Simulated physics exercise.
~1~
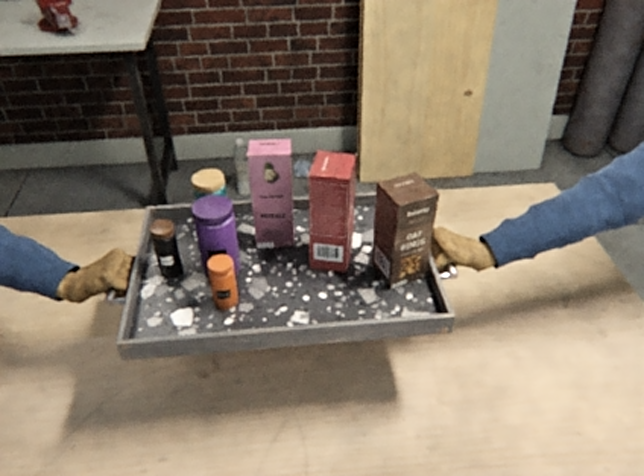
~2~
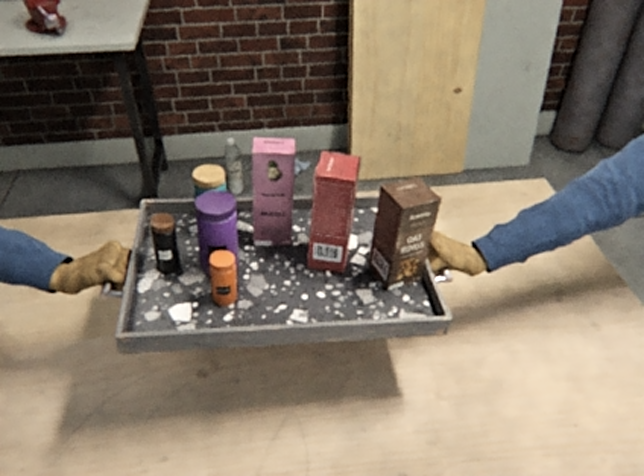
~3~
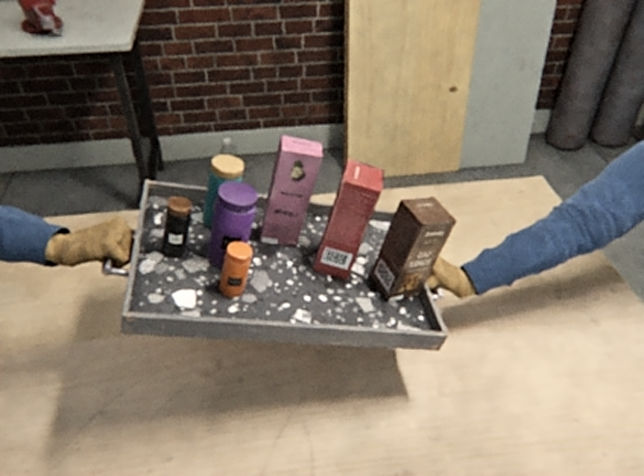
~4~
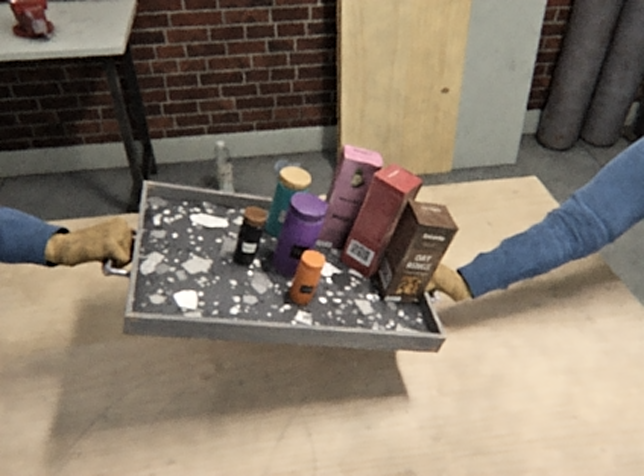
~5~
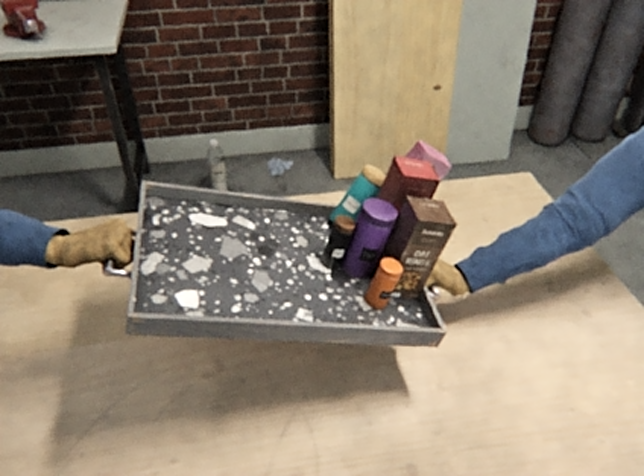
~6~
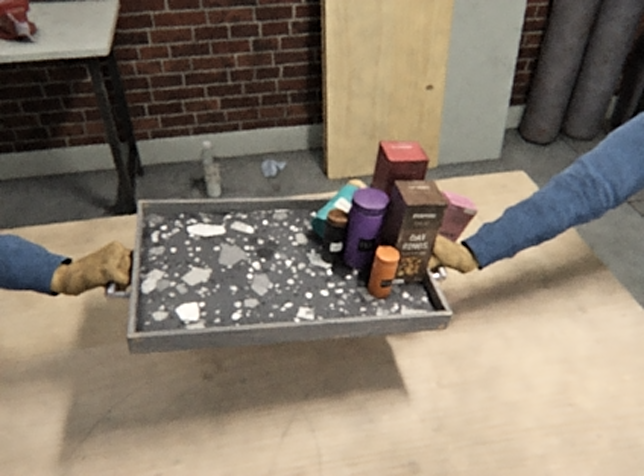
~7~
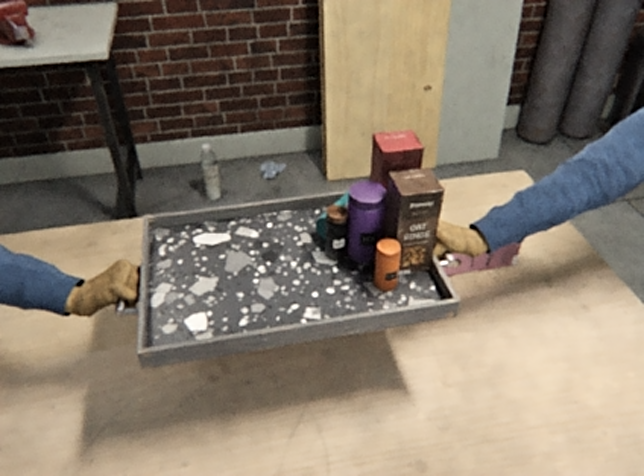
In a room with a brick wall, two gloved hands hold a speckled gray tray above a wooden table, with three cartons, two jars and two small shakers standing on it. The tray's right edge dips, and the items lean and begin sliding right. The jars and shakers bunch up against the red and brown cartons, while the pink carton tips over the right rim. As the tray levels, the turquoise jar topples onto its side behind the others. The pink carton ends lying on the table beyond the right hand, the rest crowded at the tray's right end.
